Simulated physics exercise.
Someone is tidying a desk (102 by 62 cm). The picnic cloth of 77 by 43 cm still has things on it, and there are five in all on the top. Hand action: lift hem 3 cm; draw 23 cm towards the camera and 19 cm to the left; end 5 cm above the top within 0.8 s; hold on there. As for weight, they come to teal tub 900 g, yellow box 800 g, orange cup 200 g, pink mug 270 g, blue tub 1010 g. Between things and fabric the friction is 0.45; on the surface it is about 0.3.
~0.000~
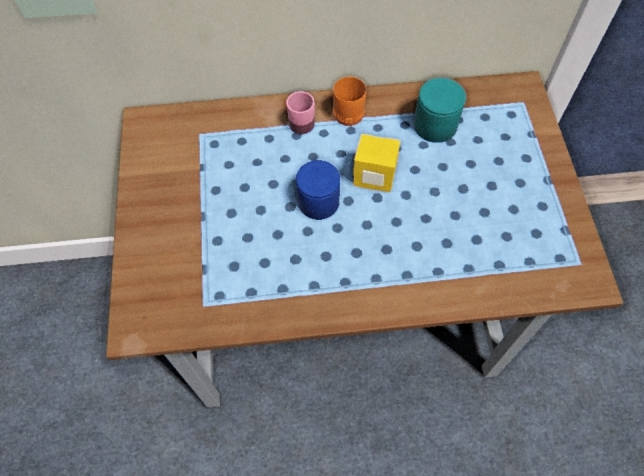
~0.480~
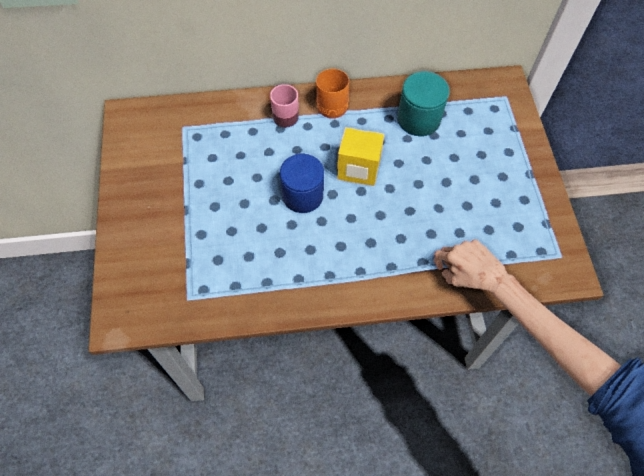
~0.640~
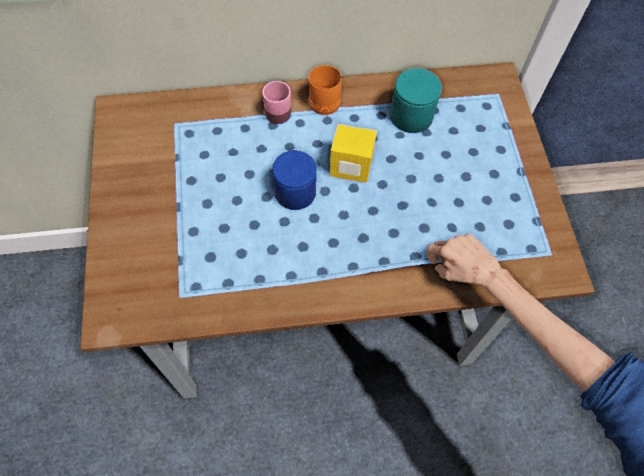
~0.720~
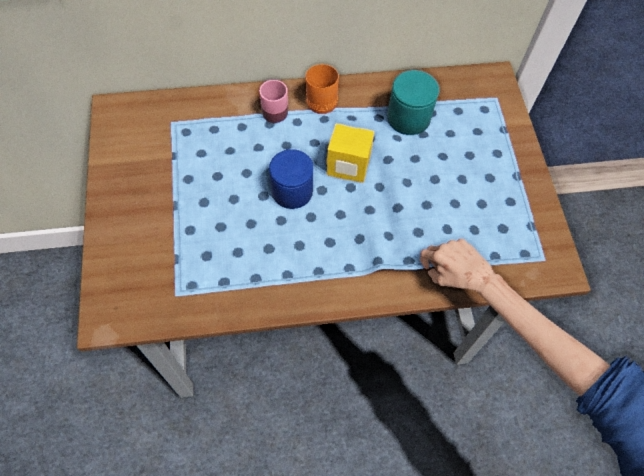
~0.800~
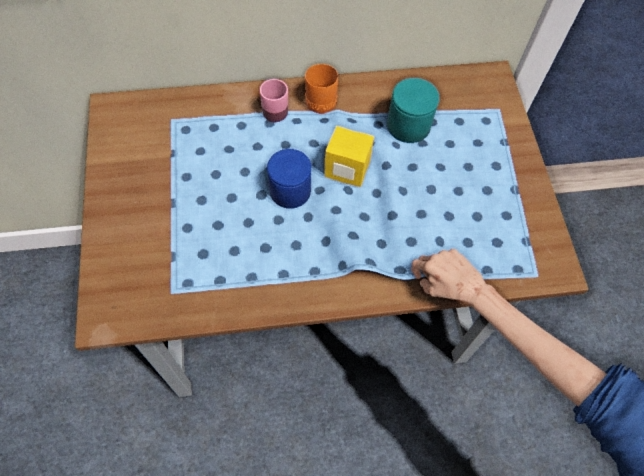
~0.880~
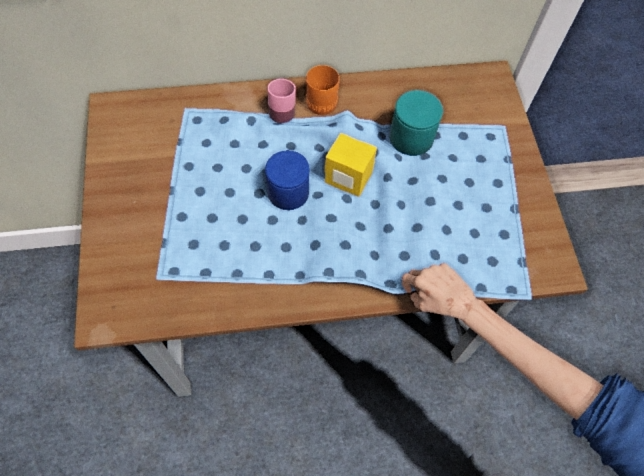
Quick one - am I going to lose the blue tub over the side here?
No, it stays on top.
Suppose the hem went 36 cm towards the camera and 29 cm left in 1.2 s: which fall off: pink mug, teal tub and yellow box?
Outcome: Pink mug is still there; teal tub leaves the top; yellow box leaves the top.
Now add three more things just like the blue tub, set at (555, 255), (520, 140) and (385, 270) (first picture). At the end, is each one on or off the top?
Off the top, still on top, off the top.
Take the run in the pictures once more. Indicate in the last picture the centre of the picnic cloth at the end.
Centre in the last view: Approx. (344, 285).
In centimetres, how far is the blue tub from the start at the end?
The blue tub ends up about 15 cm from its start.
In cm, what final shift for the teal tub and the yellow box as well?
About: Teal tub over the edge, yellow box 25 cm.
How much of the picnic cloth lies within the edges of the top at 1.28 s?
I'd say close to 75 per cent of it.
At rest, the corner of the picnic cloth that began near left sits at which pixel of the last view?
About (124, 290).
By 1.0 s, 95 % of the picnic cloth is still over the top; blue tub 2 cm off its start, teal tub 14 cm off its start, yellow box 9 cm off its start.
By 1.1 s, 85 % of the picnic cloth is still over the top; blue tub 7 cm off its start, teal tub 22 cm off its start, yellow box 15 cm off its start.
By 1.3 s, 75 % of the picnic cloth is still over the top; blue tub 12 cm off its start at (290, 219), teal tub 28 cm off its start at (444, 191), yellow box 22 cm off its start at (359, 233).
By 1.4 s, 65 % of the picnic cloth is still over the top; blue tub 16 cm off its start, teal tub 33 cm off its start, yellow box 26 cm off its start.
By 3.0 s, 60 % of the picnic cloth is still over the top; blue tub 16 cm off its start at (289, 235), teal tub over the edge, yellow box 27 cm off its start at (357, 253), pink mug 6 cm off its start at (298, 95).
